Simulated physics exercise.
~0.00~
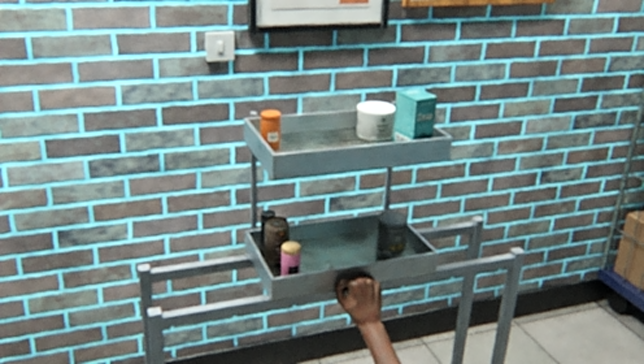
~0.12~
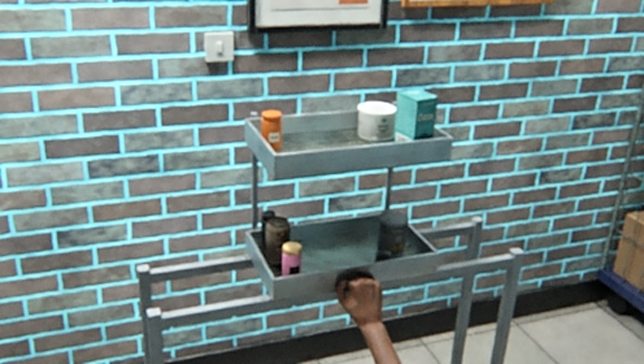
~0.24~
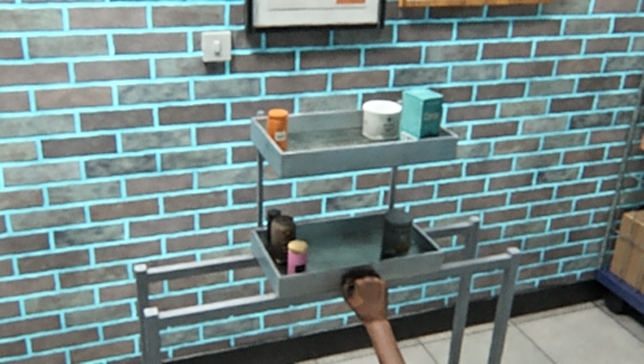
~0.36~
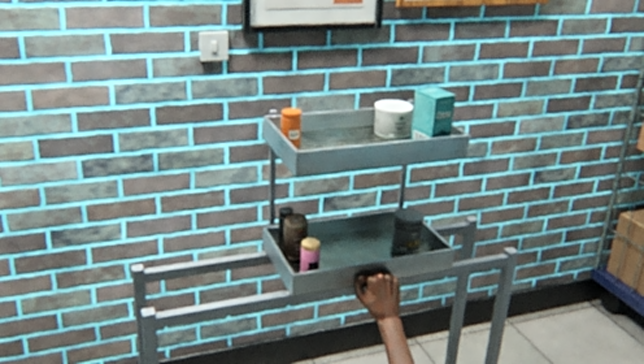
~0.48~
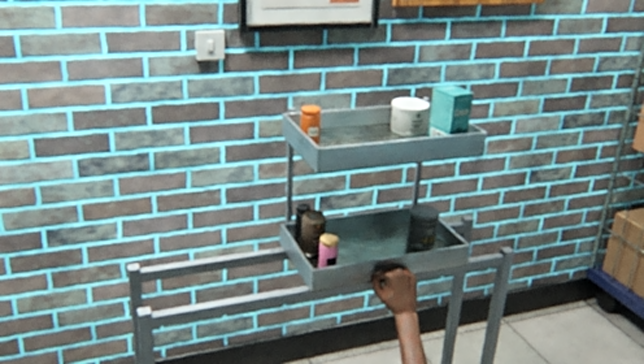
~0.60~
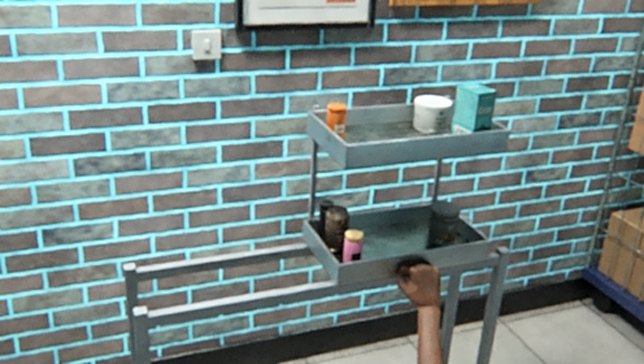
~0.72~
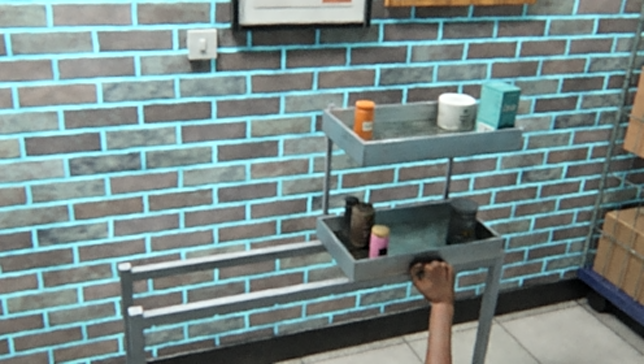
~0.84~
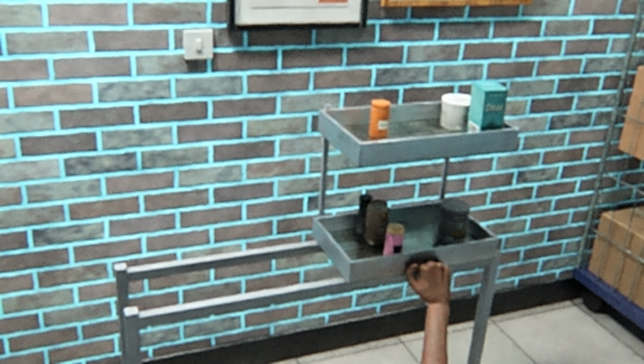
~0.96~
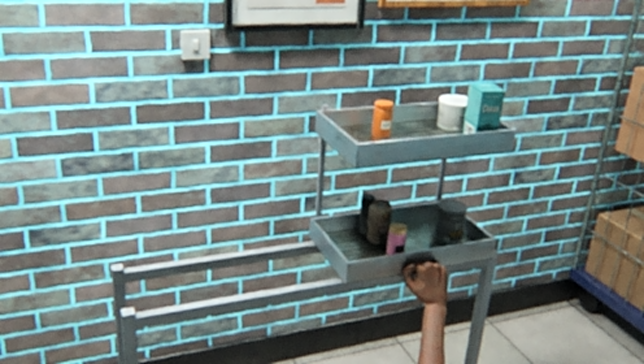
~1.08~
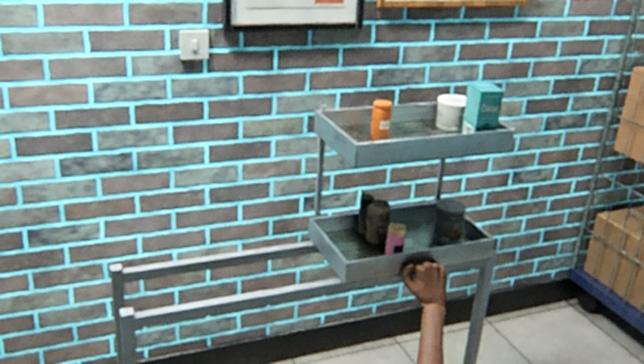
The video shows a hand sliding a two-tiered grey tray holding small containers to the right along rails in front of a brick wall until it stops, leaving several containers shifted from their places on the tray but all still upright.
